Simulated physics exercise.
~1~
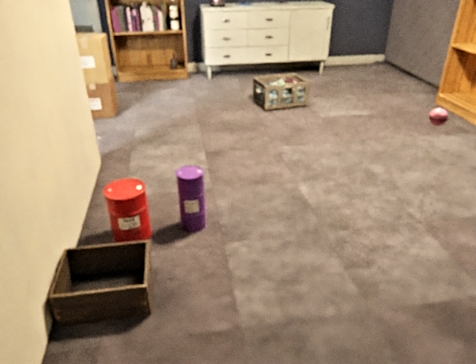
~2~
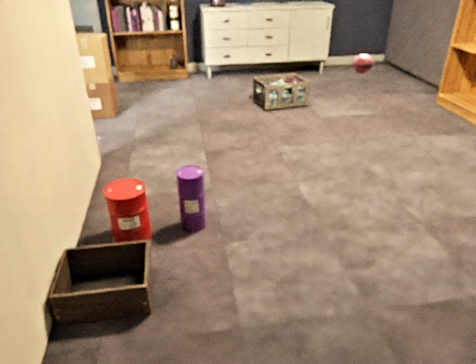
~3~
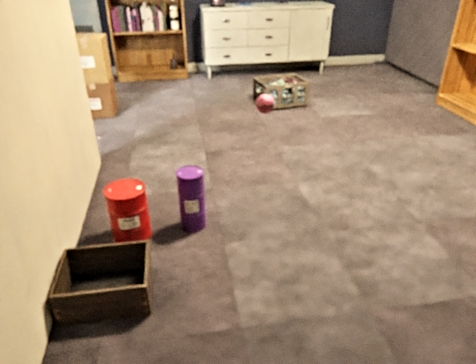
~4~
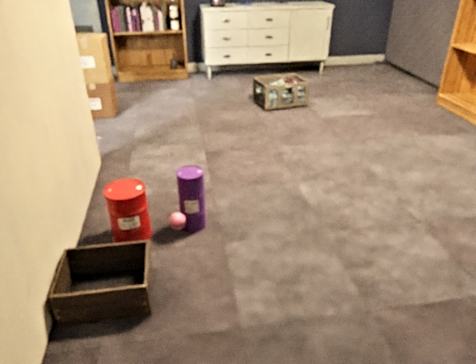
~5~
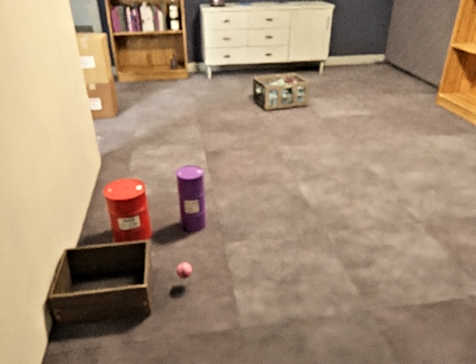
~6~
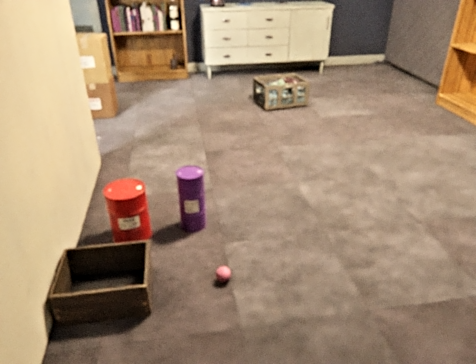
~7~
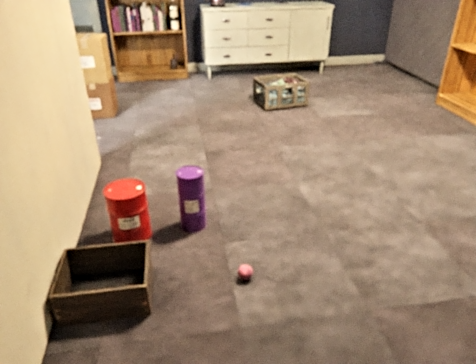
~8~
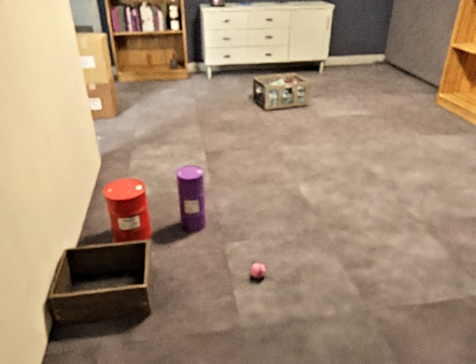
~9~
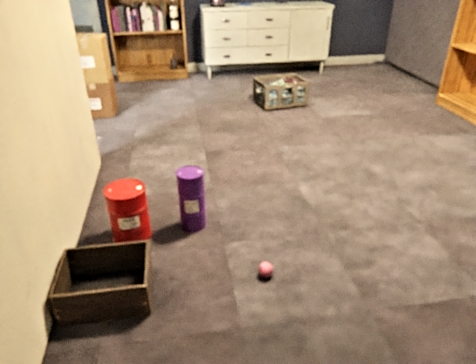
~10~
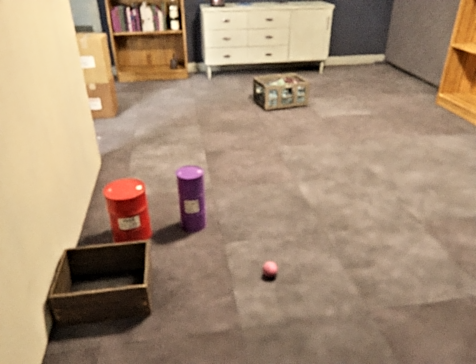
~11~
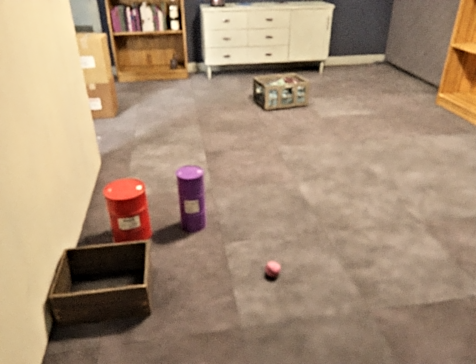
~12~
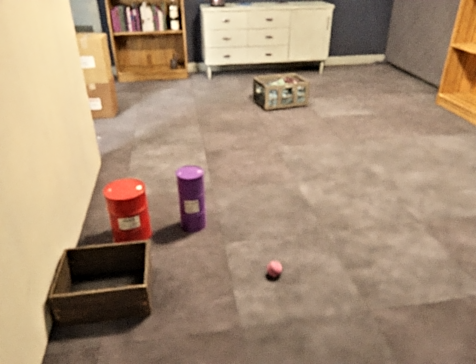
A white chest of drawers stands against the far wall of a room with a grey floor, seen from a fixed, raised view, with wooden shelving on either side and a small patterned crate in front. An open, empty dark wooden box sits at the lower left, near a red canister and a purple one. A pink ball flies in from the right, rising and then crossing leftward past the crate. It drops beside the canisters and comes down just right of the box. The ball then moves right, slows and rests on the open floor, outside the box, with both canisters still standing.
